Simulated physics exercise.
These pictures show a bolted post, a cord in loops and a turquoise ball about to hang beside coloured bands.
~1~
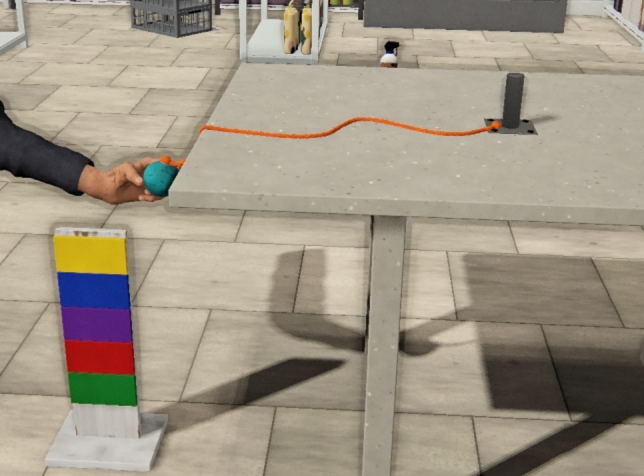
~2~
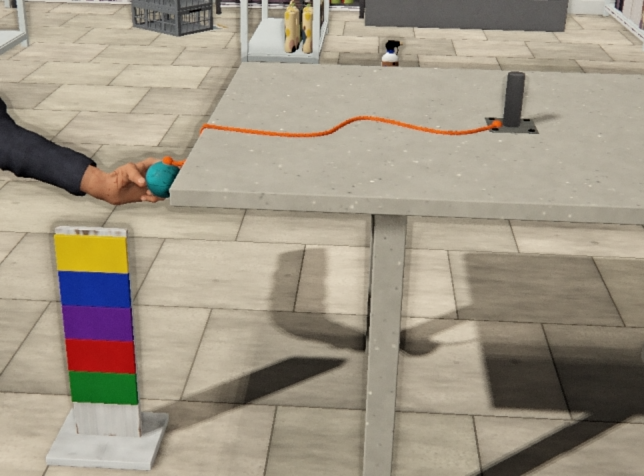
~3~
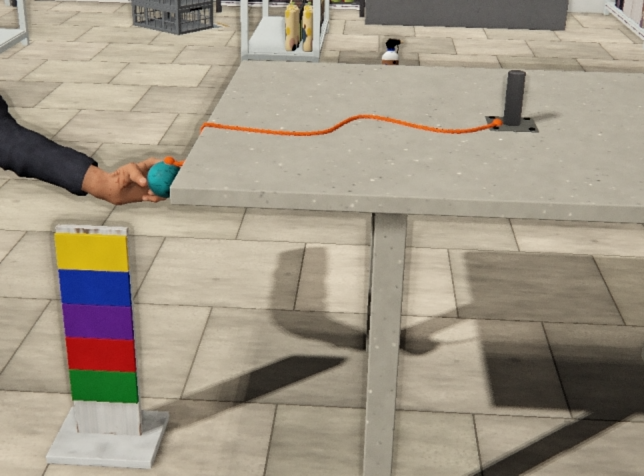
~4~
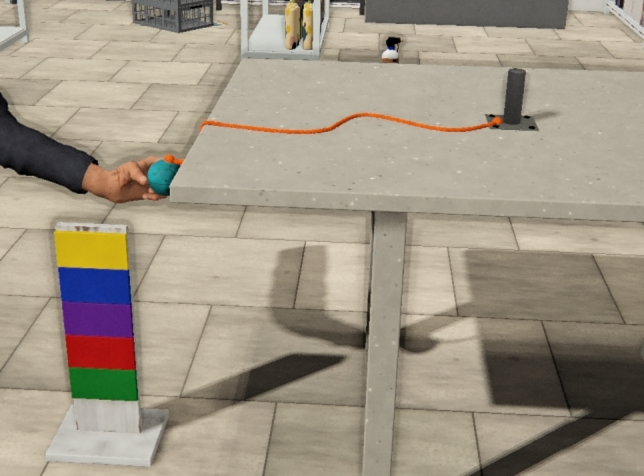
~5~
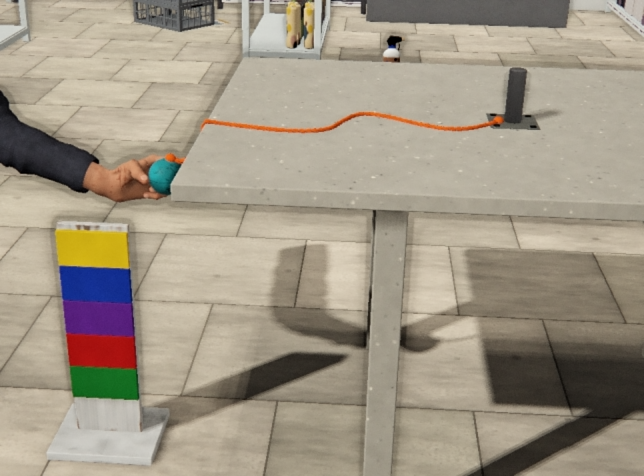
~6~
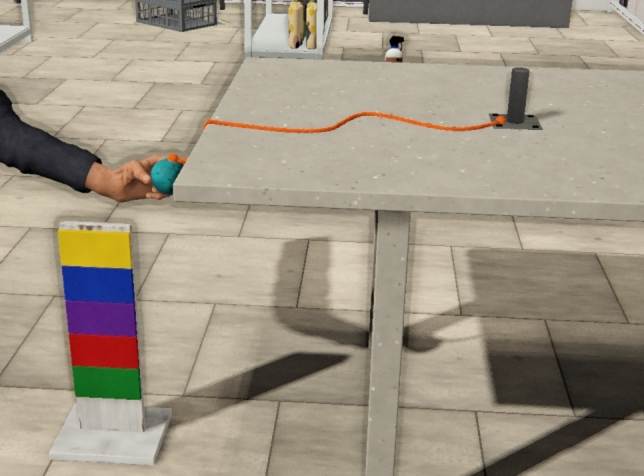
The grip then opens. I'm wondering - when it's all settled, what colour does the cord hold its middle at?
It's at yellow.
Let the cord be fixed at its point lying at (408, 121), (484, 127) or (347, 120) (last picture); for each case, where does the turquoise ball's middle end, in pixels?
Results: (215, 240); (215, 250); (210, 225).
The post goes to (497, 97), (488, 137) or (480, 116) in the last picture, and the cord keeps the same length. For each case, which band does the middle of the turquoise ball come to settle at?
Readings, in order: Yellow - blue - blue.
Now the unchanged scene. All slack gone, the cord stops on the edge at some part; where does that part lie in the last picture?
Approx. (262, 128).
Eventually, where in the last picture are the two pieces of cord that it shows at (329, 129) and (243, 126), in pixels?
At (277, 120) for the first, at (208, 144) for the second.
Early on, ball near (233, 253); level with yellow.
Midway, ball near (201, 254); level with yellow.
Finally, ball near (215, 254); level with yellow. The yellow one.
